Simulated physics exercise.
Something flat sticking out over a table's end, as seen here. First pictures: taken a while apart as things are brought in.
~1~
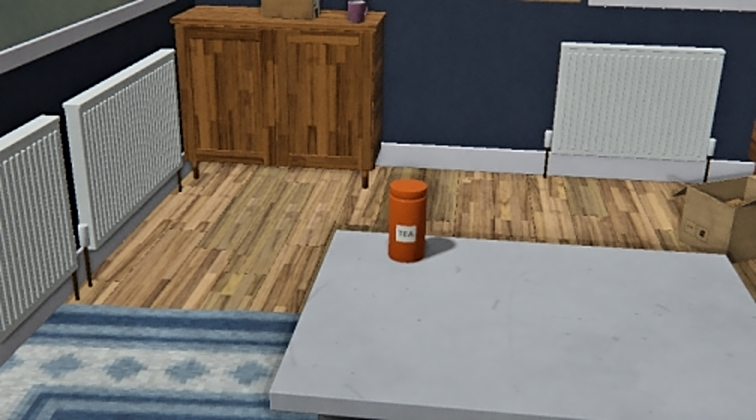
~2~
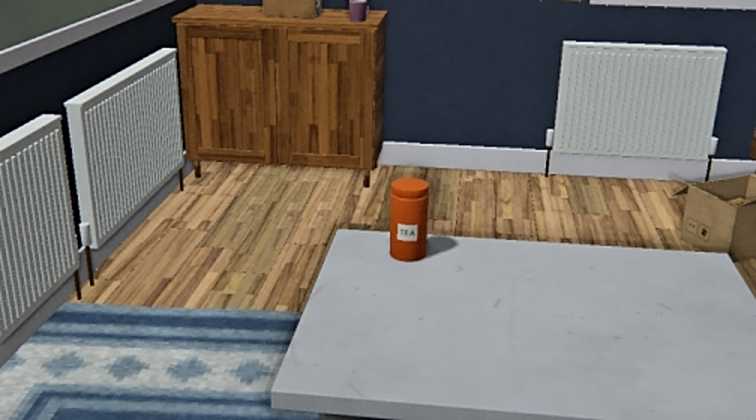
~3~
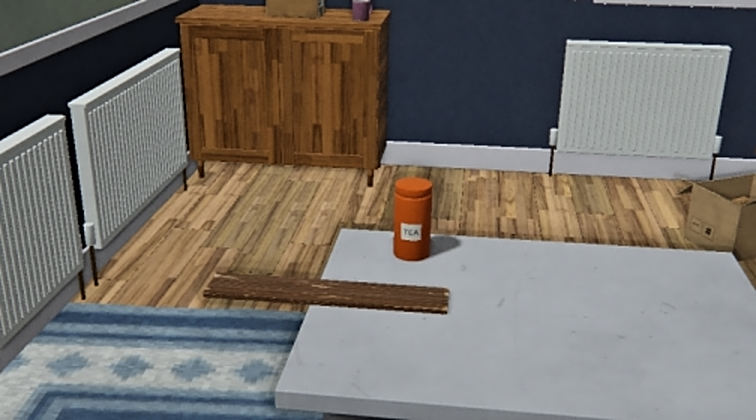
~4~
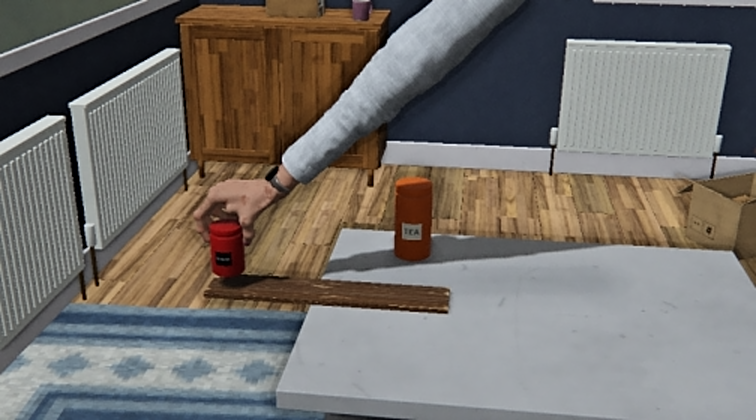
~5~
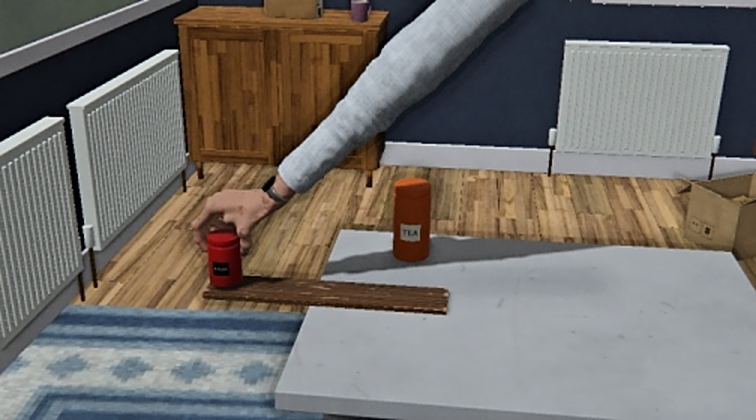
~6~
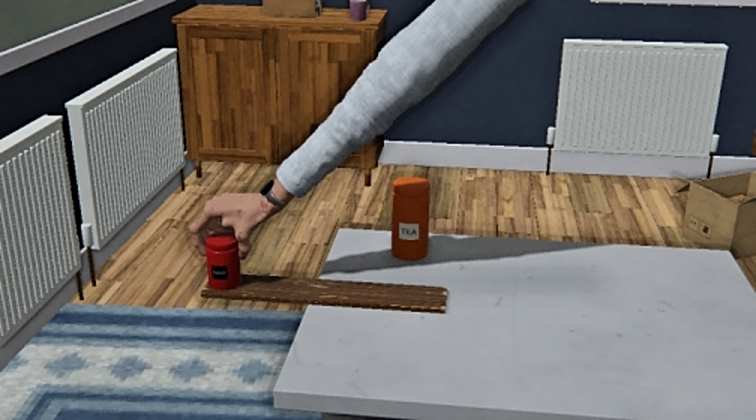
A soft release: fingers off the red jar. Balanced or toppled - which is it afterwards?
Heads off the end.
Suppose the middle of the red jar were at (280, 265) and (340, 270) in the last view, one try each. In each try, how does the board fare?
In the first case it comes down; in the second case it keeps its balance.
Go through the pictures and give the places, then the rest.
The last thing is not in view yet; orange jar (408, 221), in the first picture.
The last thing is not in view yet; orange jar (409, 220), in the second picture.
The last thing is not in view yet; orange jar (413, 219), in the third picture.
Coming down; red jar (228, 247); orange jar (413, 219), in the fourth picture.
Coming down; red jar (225, 257); orange jar (412, 220), in the fifth picture.
Set down, still held; red jar (224, 261); orange jar (410, 219), in the sixth picture.
Then, 0.50 s later than the last frame, red jar and brown board now down on the floor or falling.
Then, 0.60 s later than the last frame, things are still on the move.
Then, 0.80 s later than the last frame, as before.
When it is over, down on the floor or falling, red jar and brown board; orange jar as before. The board goes over.
